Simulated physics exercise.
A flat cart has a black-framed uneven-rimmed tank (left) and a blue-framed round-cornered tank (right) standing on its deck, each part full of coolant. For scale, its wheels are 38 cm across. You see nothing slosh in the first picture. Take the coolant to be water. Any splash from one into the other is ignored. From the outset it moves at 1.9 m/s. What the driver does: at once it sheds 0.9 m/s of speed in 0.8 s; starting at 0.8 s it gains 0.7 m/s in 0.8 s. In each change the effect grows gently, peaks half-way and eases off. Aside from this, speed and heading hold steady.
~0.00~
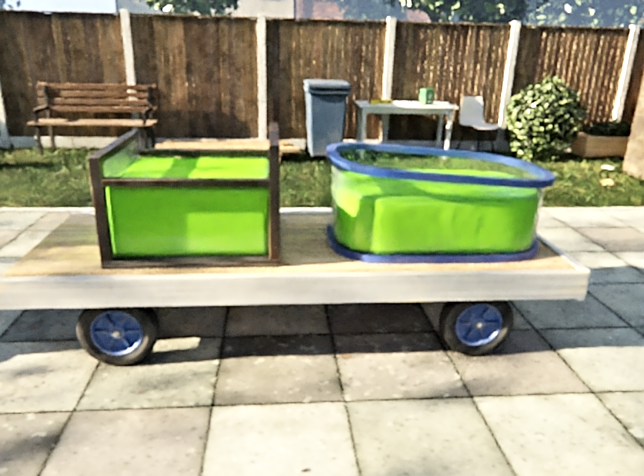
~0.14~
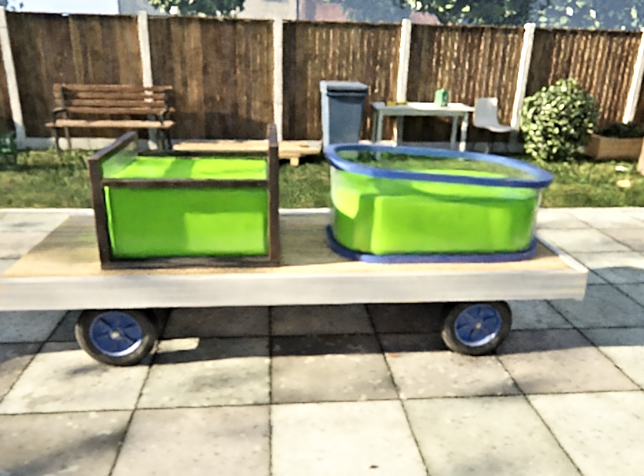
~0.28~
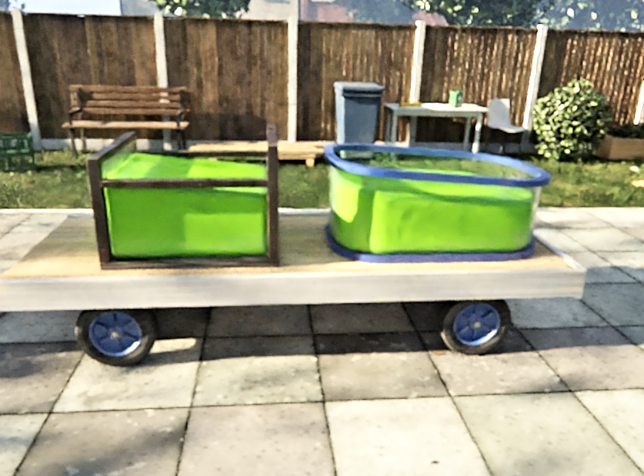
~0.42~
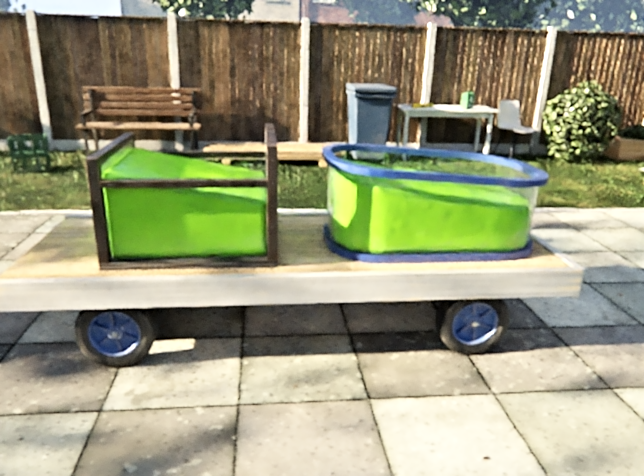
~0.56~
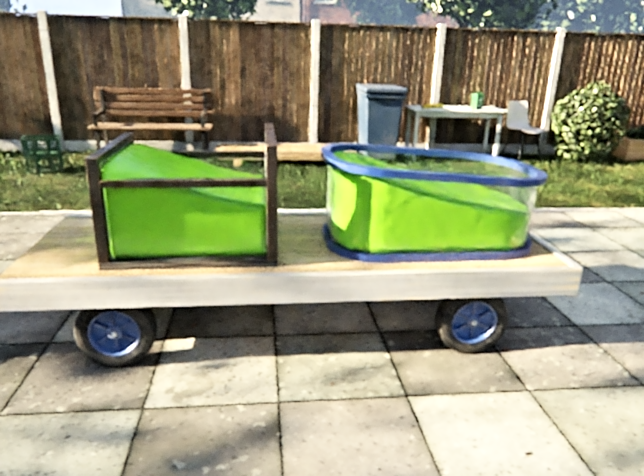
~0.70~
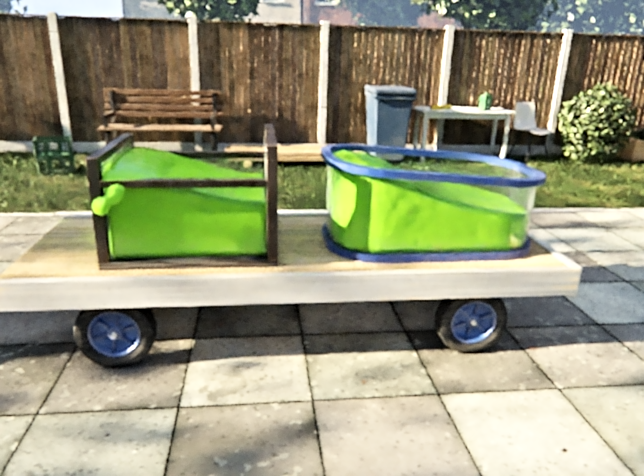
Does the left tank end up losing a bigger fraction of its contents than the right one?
No. Most likely the right-hand vessel comes off worse.
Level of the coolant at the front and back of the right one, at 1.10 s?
Around 24 cm toward the front, with 34 cm behind.
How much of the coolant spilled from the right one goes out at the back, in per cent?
Close to 80 per cent goes that way.
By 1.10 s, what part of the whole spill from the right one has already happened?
I'd say some 0 percent by then.
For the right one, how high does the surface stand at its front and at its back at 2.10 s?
Front: 44 cm; back: 22 cm.
After 1.10 s the left one has lost 1 per cent, over the far side and the near side (front 27 cm, back 48 cm); the right one has lost nothing (front 25 cm, back 35 cm).
After 1.60 s the left one has lost 2 per cent, over the near side and the far side (front 37 cm, back 33 cm); the right one has lost 4 per cent, over the back (front 13 cm, back 42 cm).
After 2.10 s the left one has lost 3 per cent, over the near side and the far side (front 33 cm, back 32 cm); the right one has lost 7 per cent, over the back, a little elsewhere (front 44 cm, back 22 cm).
After 4.59 s the left one has lost 4 per cent, over the near side and the far side; the right one has lost 11 per cent, over the back, a little elsewhere.
